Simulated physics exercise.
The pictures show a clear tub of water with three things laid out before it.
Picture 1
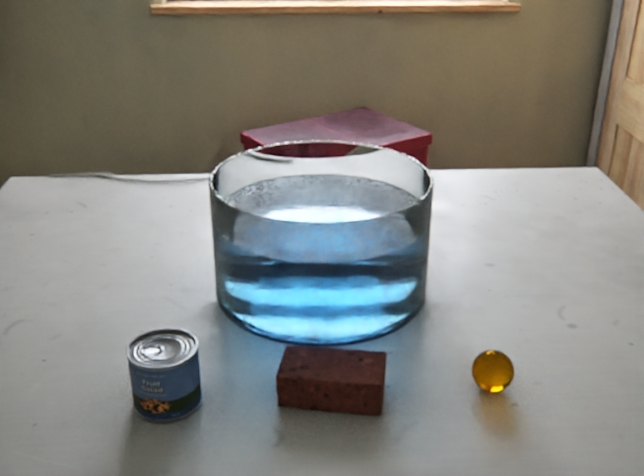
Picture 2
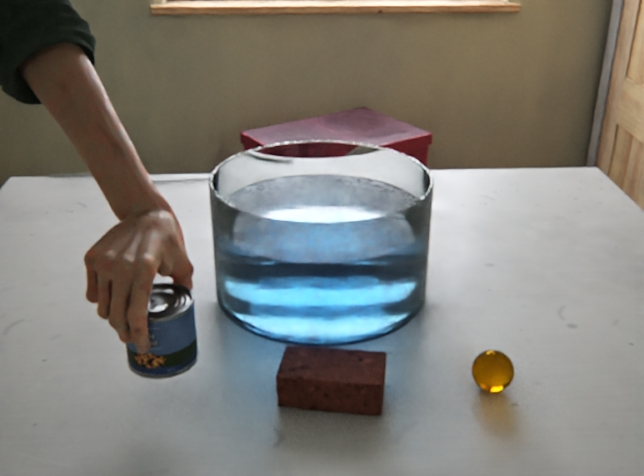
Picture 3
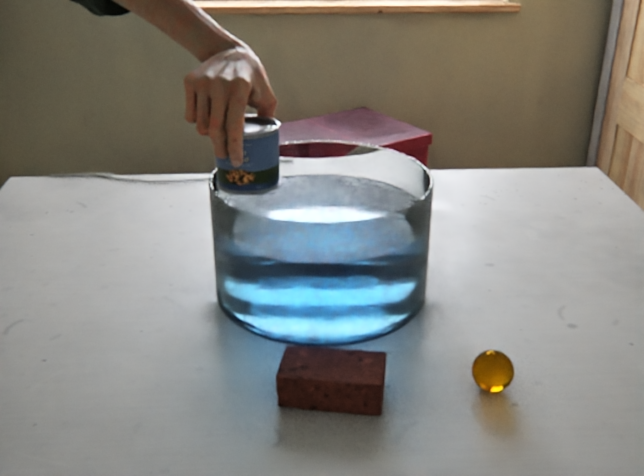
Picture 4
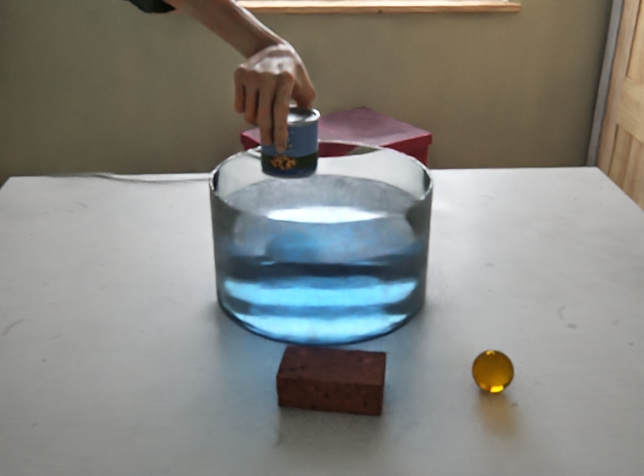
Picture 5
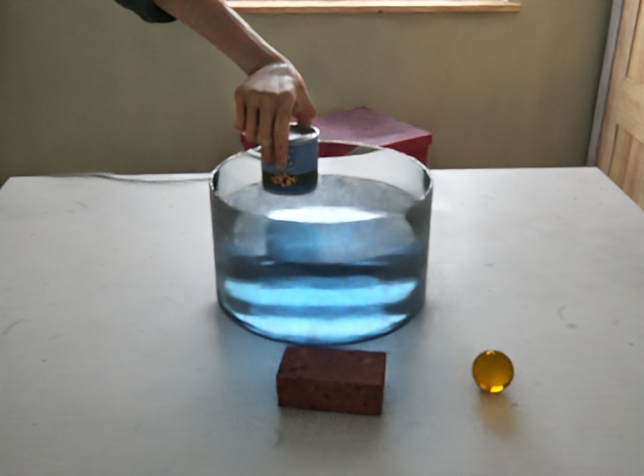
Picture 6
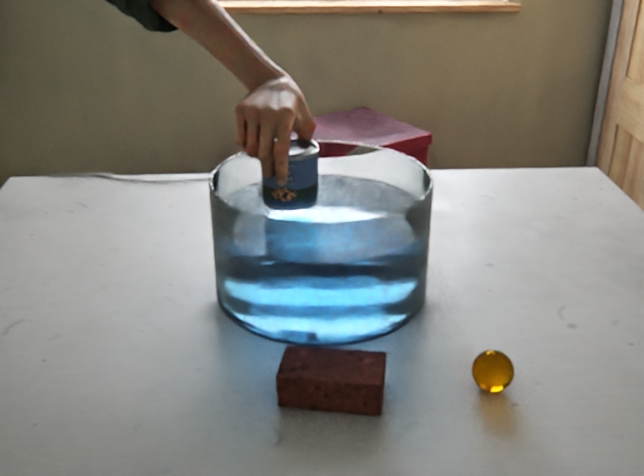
We see a clear tub of water behind a tin of food, a piece of brick and a glass marble; a hand picks up the tin, carries it right over the tub and lowers it to just above the water.
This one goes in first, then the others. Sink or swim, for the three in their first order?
The left one sinks, the middle one sinks, the right one sinks.
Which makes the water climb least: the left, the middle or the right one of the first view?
That is the right object.
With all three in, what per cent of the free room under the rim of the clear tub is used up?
Some 22 per cent.
A moment on, the tin of food drops to the bottom.
Further on, the piece of brick drops to the bottom.
When it is over, the glass marble drops to the bottom; afloat, none of them.
